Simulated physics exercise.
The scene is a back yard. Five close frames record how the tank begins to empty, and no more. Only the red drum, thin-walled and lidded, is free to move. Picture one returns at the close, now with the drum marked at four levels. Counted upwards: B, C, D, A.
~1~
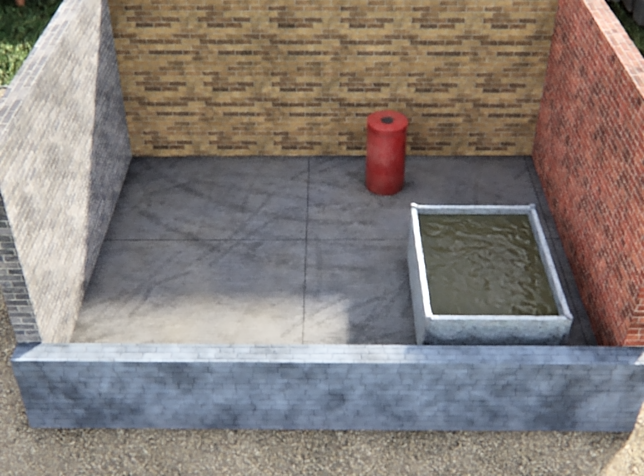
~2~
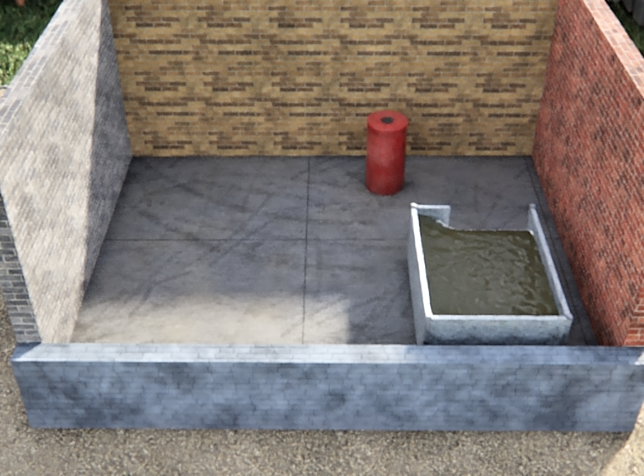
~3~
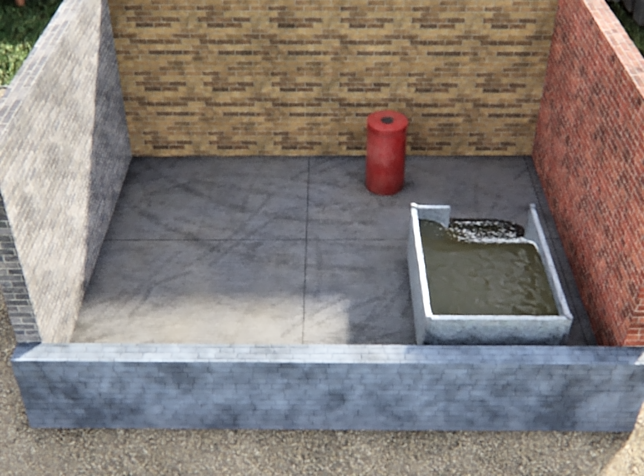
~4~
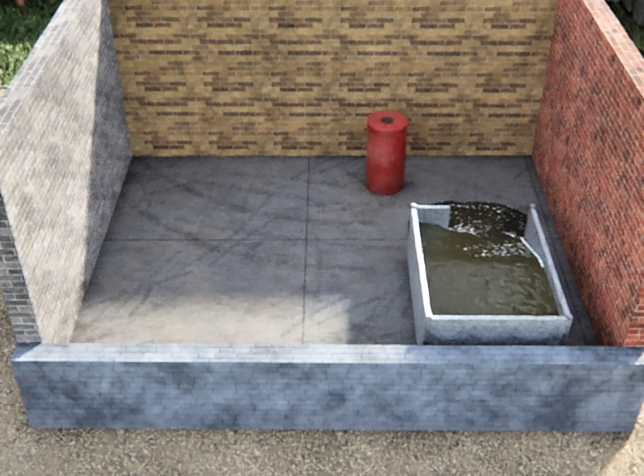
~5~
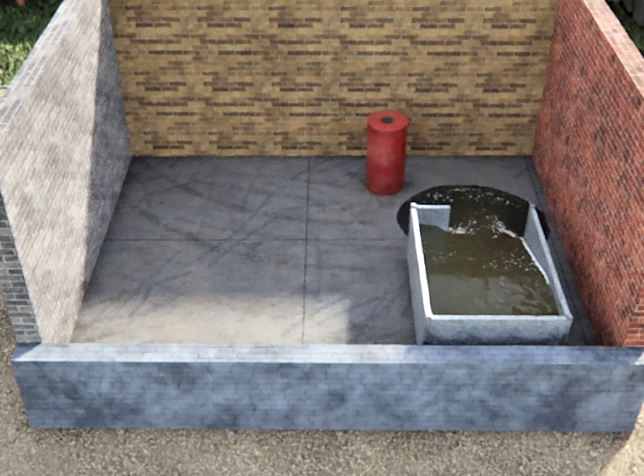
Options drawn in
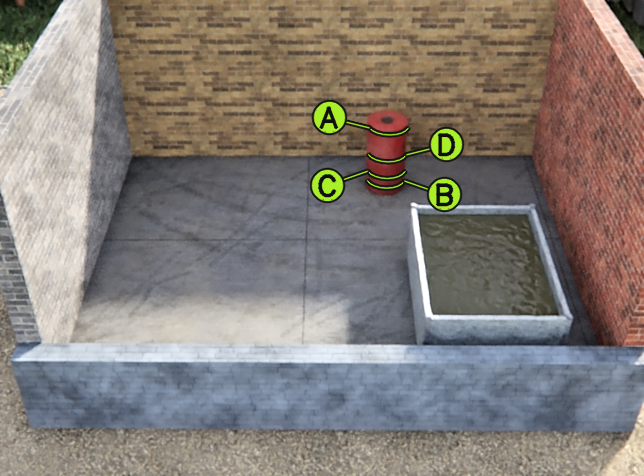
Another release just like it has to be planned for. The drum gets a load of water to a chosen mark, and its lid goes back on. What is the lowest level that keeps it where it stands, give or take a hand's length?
D will do.
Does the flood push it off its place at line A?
No.
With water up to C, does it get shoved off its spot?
Yes, that goes wrong.
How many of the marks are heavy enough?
Two of the four.
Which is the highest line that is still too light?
Line C.
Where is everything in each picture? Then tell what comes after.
Lid of the red drum at (388, 120); tank full, its middle at (484, 264), in the first frame.
Water covers 2 % of the ground, mostly out of sight from here, in the second frame.
Water covers 4 % of the ground, mostly out of sight from here, in the third frame.
Water covers 6 % of the ground, mostly out of sight from here, in the fourth frame.
Lid of the red drum at (388, 120); 10 % of the ground under water, its edge towards the drum at (429, 192), in the fifth frame.
In lime, A at (389, 134); B at (386, 188); C at (387, 178); D at (388, 161); from the bottom up B, C, D, A.
Choosing A, it does not move.
Choosing B, it is pushed about 3 times its own width away.
Choosing C, it is pushed about half its own width away.
Choosing D, it does not move.
